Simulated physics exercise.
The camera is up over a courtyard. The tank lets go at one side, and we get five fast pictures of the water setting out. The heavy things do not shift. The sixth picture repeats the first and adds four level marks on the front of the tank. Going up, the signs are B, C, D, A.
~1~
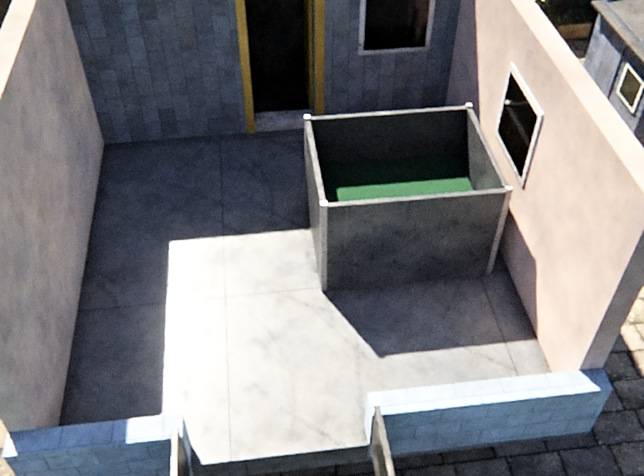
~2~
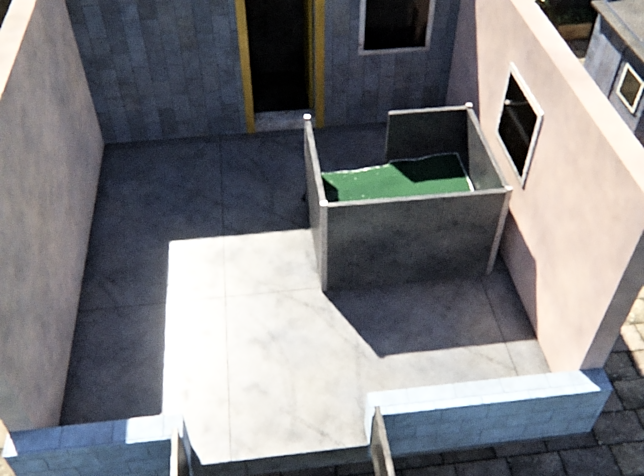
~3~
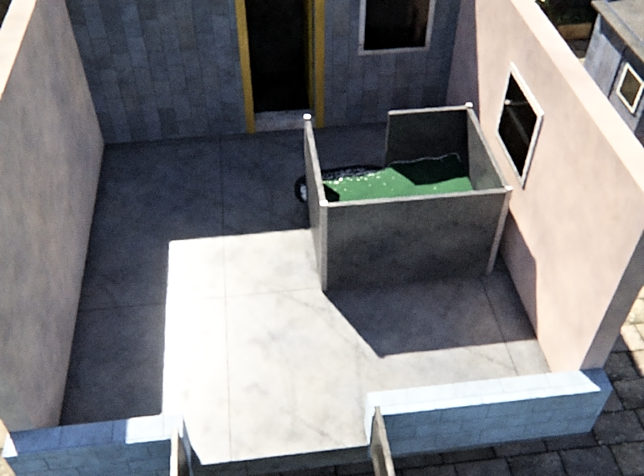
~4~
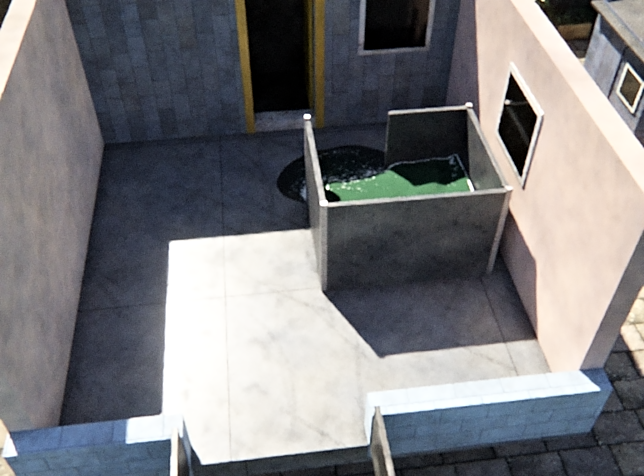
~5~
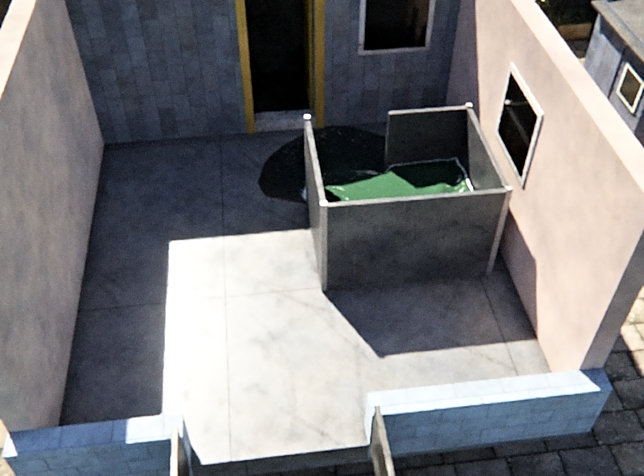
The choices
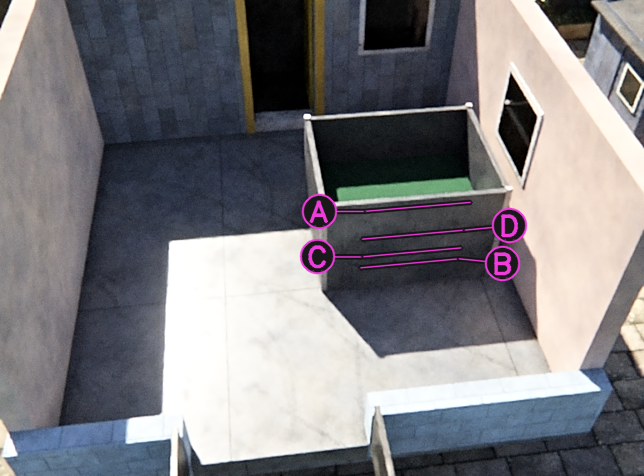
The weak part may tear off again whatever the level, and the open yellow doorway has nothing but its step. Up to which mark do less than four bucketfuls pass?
The limit is B.
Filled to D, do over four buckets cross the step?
Yes, it does.
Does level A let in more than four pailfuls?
Yes.
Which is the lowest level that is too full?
It is C.
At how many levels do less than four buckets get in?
One.
In magenta, A at (417, 206); B at (410, 263); C at (411, 252); D at (413, 234); from the bottom up B, C, D, A.
With A, dozens of bucketfuls pour in.
With B, a splash gets over, under a bucket.
With C, about 8 bucketfuls get in.
With D, dozens of bucketfuls pour in.
